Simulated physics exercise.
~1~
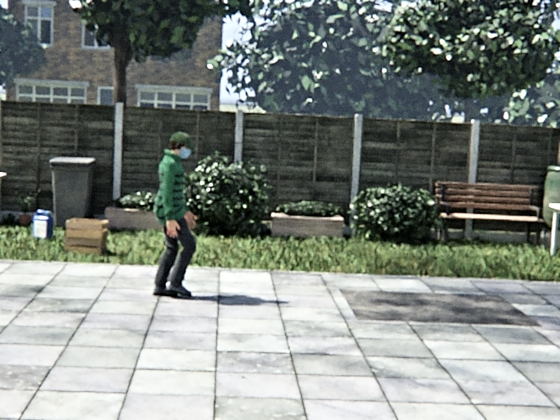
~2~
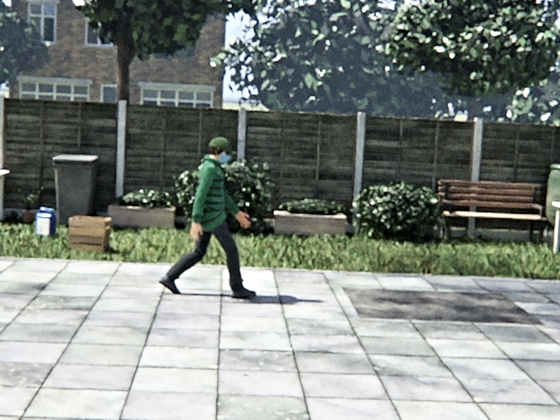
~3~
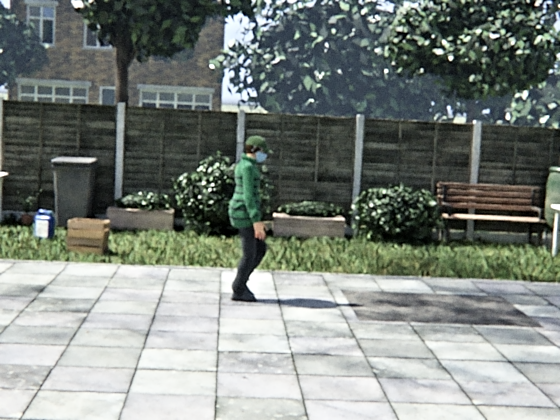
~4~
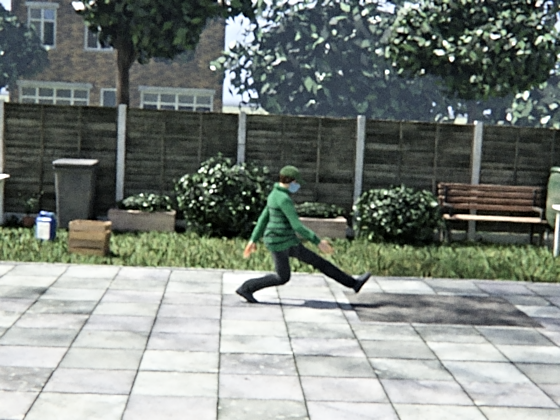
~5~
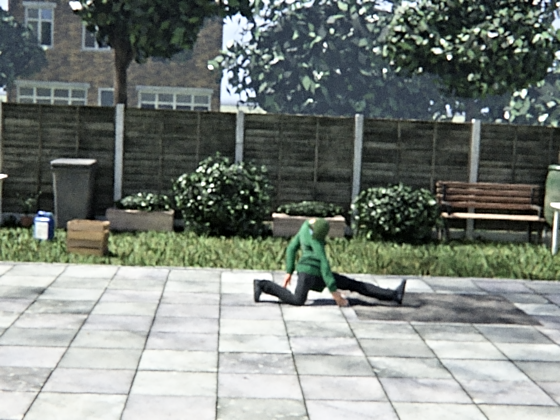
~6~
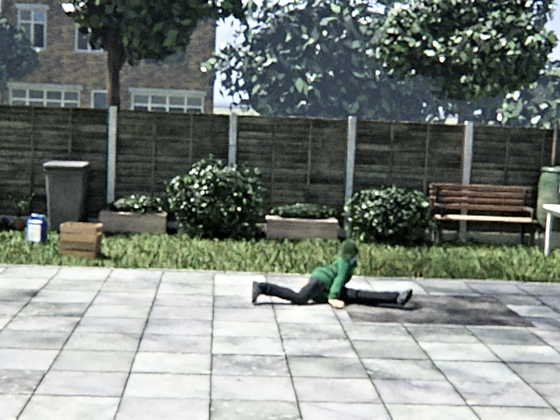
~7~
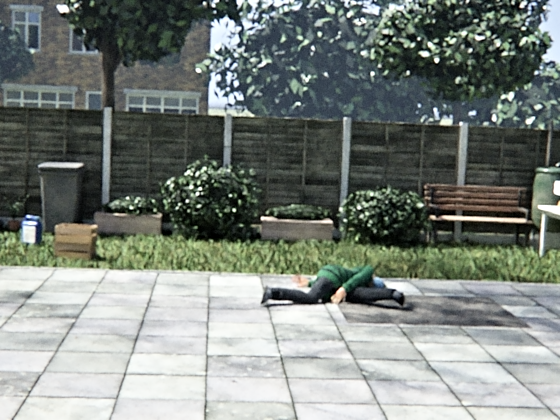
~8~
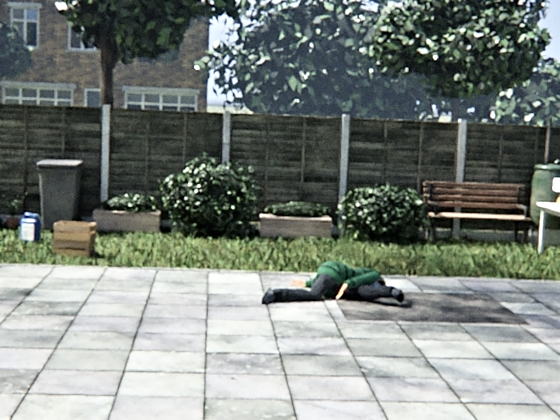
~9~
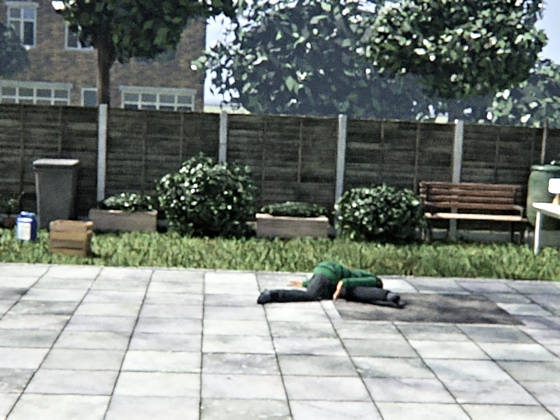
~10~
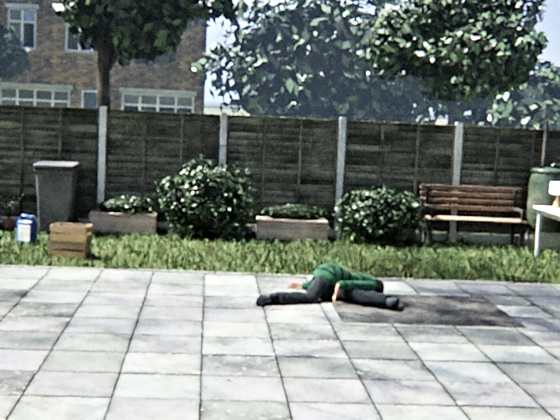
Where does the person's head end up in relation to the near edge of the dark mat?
The person's head ends up past the near edge of the dark mat, as the body folds down low over the outstretched legs.
